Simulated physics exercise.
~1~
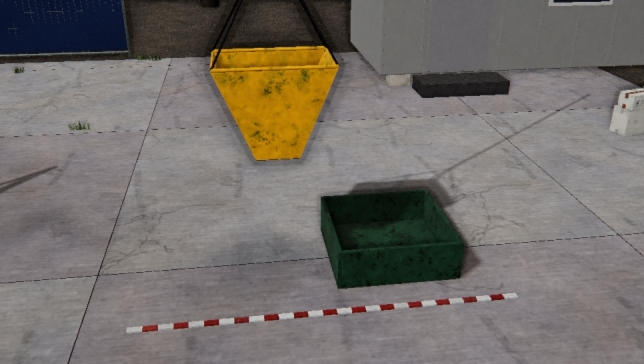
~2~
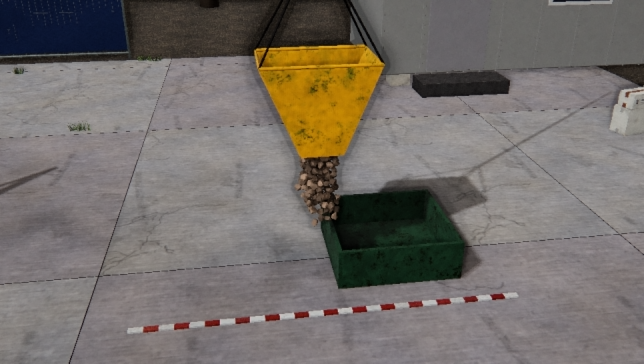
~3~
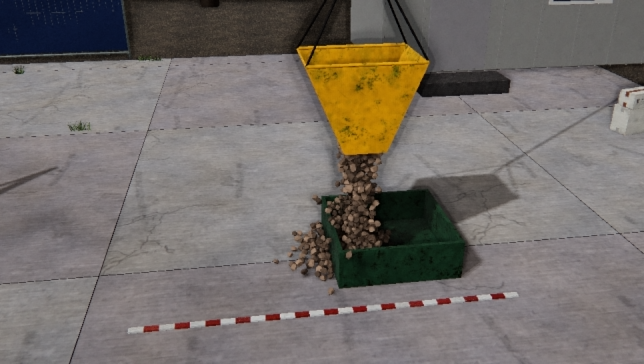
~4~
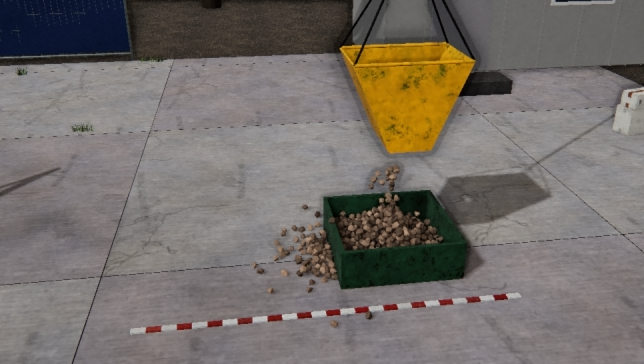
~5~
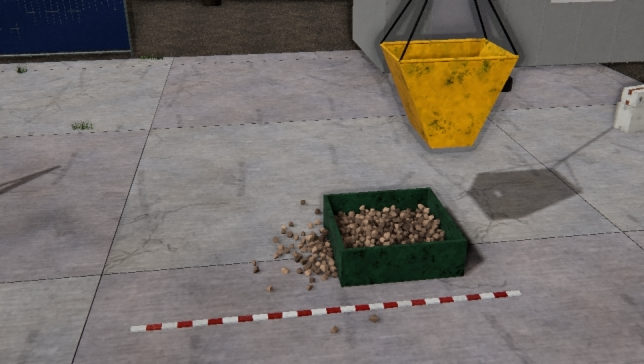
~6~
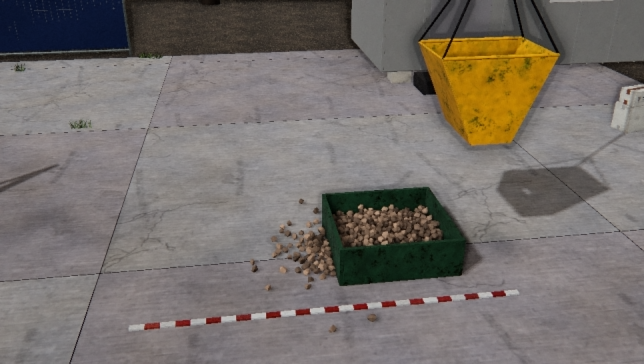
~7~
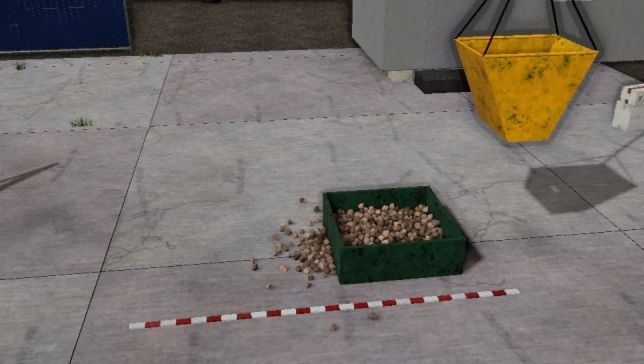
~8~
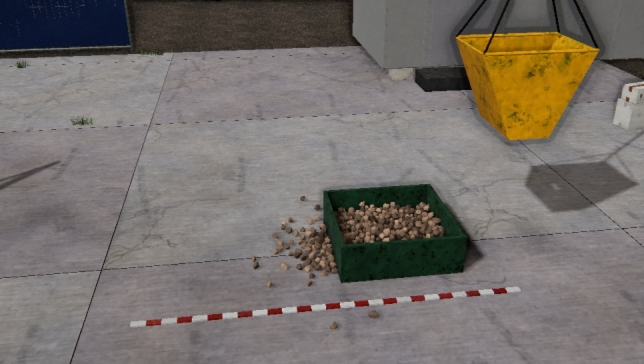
A yellow hopper moves right, pouring stones into a green bin, some spilling left.
